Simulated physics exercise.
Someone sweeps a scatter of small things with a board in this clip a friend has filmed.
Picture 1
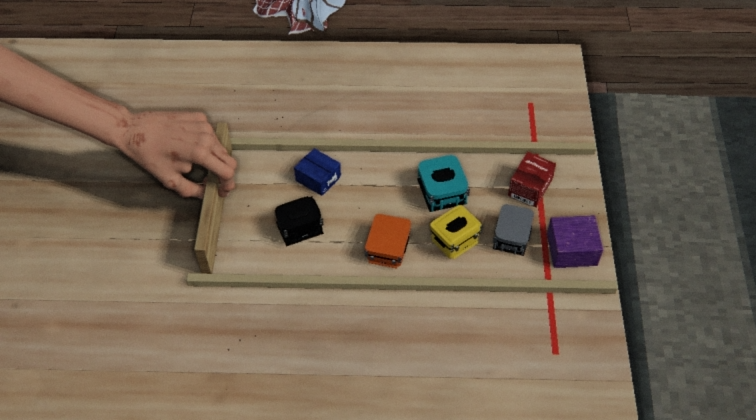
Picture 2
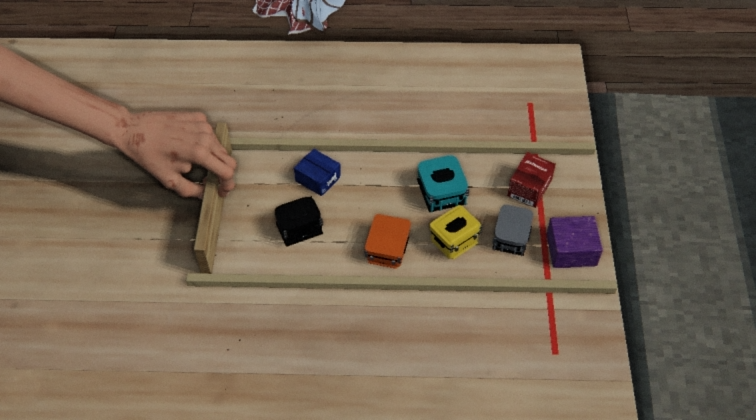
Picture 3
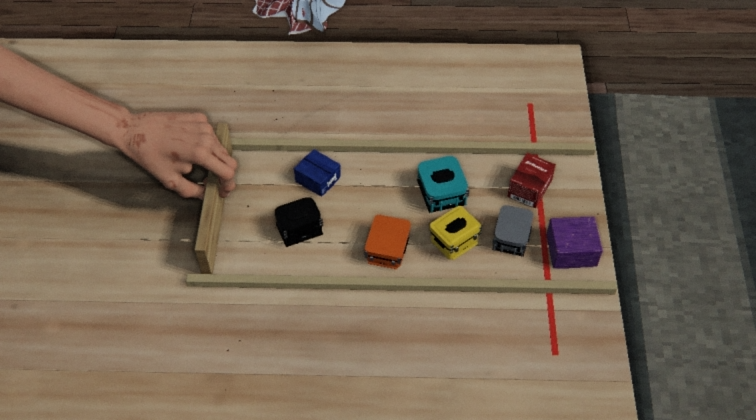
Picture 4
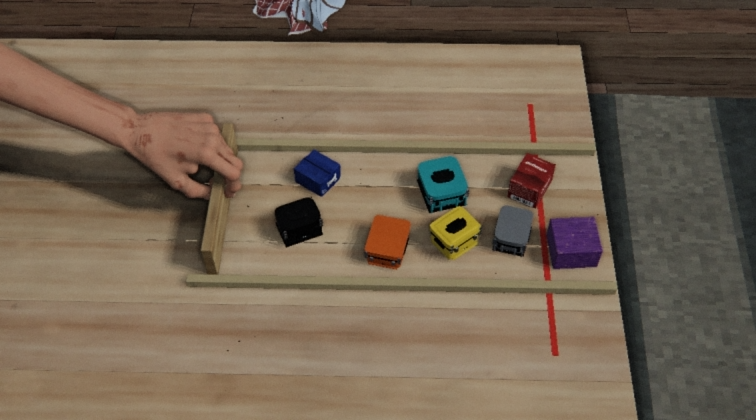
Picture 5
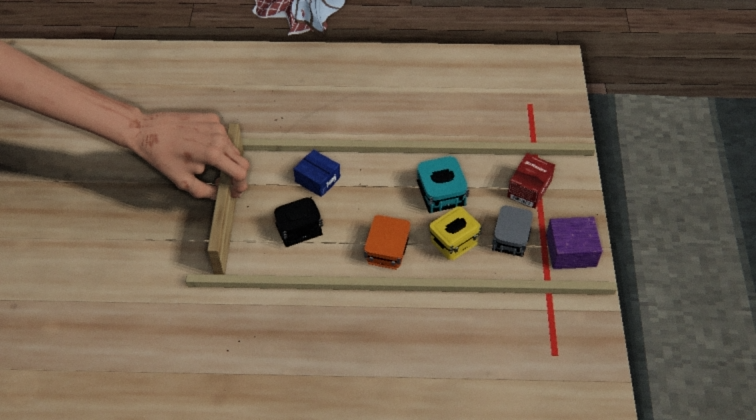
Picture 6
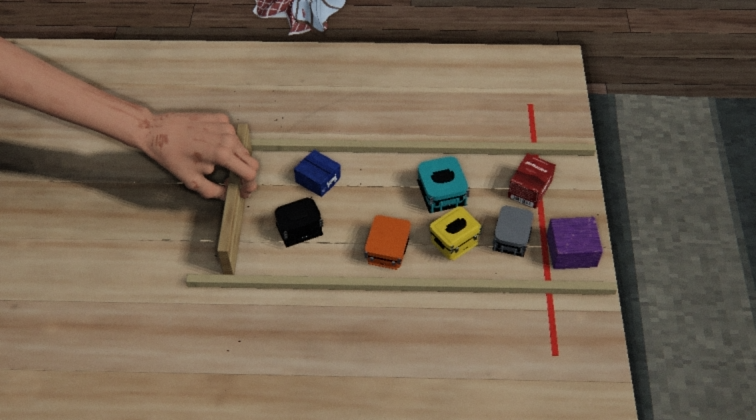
The footage shows a hand holding a wooden board upright between two strips on a table, slowly moving it a short way right toward a scatter of small coloured blocks and cases, which stay still near a red line.
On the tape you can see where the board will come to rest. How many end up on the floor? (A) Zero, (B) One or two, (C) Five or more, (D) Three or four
(D) Three or four.
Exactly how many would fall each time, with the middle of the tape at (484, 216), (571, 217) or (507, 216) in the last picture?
Try by try, 2, 5 and 2.
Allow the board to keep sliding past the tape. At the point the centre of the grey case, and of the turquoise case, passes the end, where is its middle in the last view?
The middle is at (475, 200) when it's the grey case, and at (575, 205) when it's the turquoise case.
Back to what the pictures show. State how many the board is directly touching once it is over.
It's 3 of them.
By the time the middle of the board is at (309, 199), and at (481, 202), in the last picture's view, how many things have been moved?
At the first point the count is 2, at the second it's 8.
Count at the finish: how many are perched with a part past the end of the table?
2 overhanging.
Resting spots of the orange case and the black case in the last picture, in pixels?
Answer: First (606, 247), after that (566, 233).
A little later, none off yet; purple block at rest near (574, 243); red box at rest near (532, 181); grey case at rest near (513, 232).
Next, none off yet; purple block shifted a little near (592, 244); red box at rest near (532, 181); grey case shifted about its own width near (550, 234).
Later still, two off so far; purple block fallen; red box shifted about its own width near (567, 183); grey case on its side near (630, 265).
When it is over, the number that fall off is three or four; down, yellow case, grey case and purple block.
